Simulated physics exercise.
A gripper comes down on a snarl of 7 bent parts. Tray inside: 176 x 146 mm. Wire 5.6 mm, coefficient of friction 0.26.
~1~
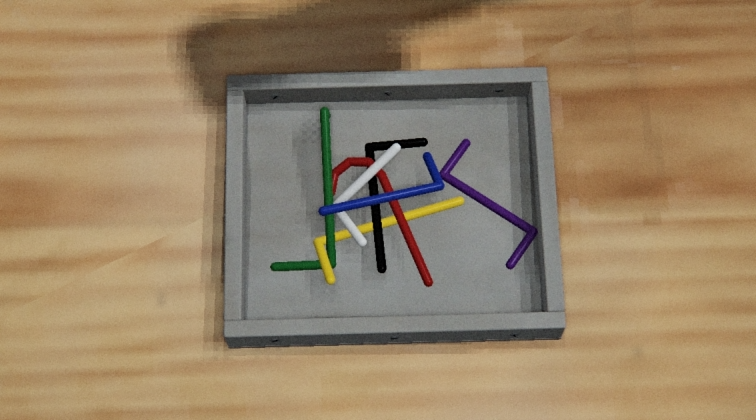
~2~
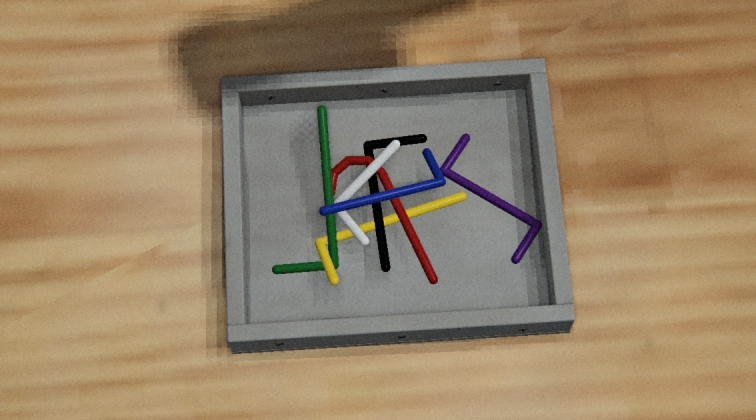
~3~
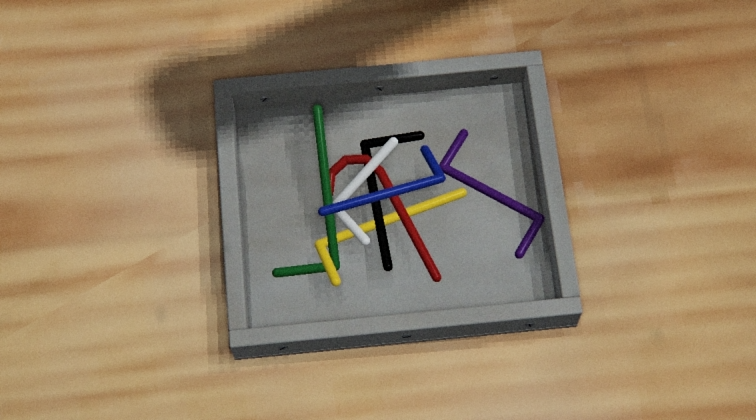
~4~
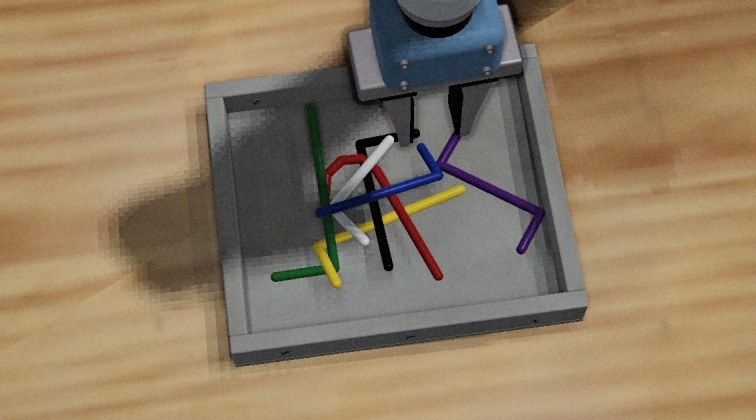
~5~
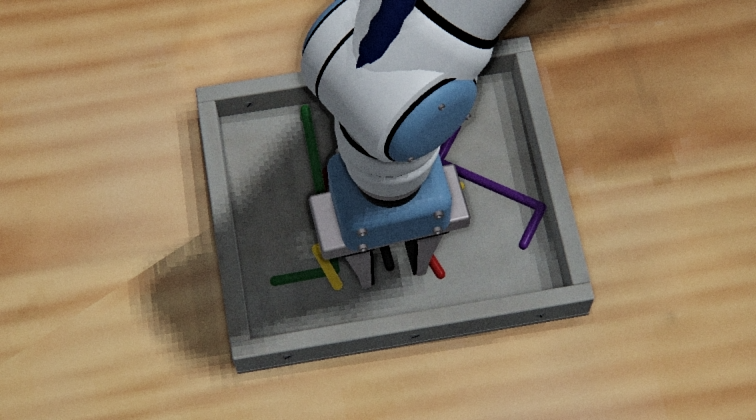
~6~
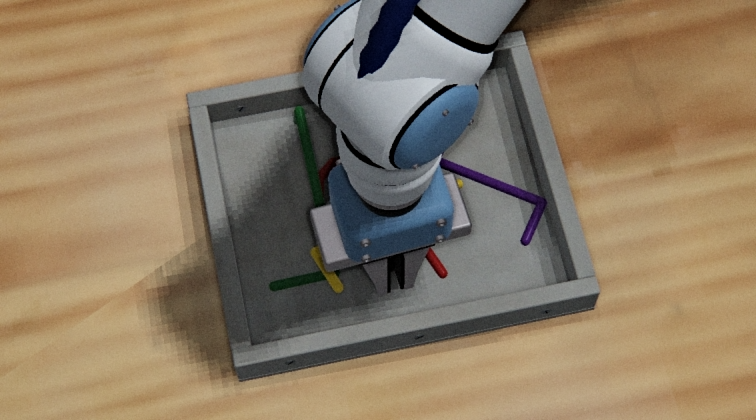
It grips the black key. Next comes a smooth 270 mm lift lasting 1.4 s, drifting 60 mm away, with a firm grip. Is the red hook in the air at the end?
The red hook rises too.
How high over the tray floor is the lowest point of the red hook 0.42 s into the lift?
Some 0 mm up.
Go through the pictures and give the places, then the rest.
The first picture shows fingers out of view, 228 mm above the grip; red hook from (331, 192) to (428, 282), passing over yellow key, over black key, under green crank; black key from (423, 142) to (382, 269), passing over yellow key, under red hook.
The second picture shows fingers out of view, 228 mm above the grip; yellow key from (334, 280) to (462, 197), passing under black key, under red hook; purple crank from (516, 259) to (466, 138).
The third picture shows fingers out of view, 213 mm above the grip; green crank from (277, 273) to (318, 115), passing over red hook; red hook from (329, 193) to (437, 277), passing over yellow key, over black key, under green crank.
The fourth picture shows fingers (431, 112) 114 mm above the grip; black key from (416, 133) to (389, 267), passing over yellow key, under red hook; blue key from (421, 148) to (320, 213), passing over red hook.
The fifth picture shows fingers (390, 256) 14 mm above the grip.
The sixth picture shows fingers (391, 268) closed on the black key.
Then, 0.42 s into the lift, lowest point more than 20 mm over the tray floor, black key 58 mm.
Then, 0.77 s into the lift, lowest point more than 20 mm over the tray floor, black key 159 mm, red hook 93 mm.
Then, 1.40 s into the lift, lowest point more than 20 mm over the tray floor, black key 273 mm, red hook 193 mm.
At rest, hanging black key 273 mm, red hook 193 mm; the other 5 are down.
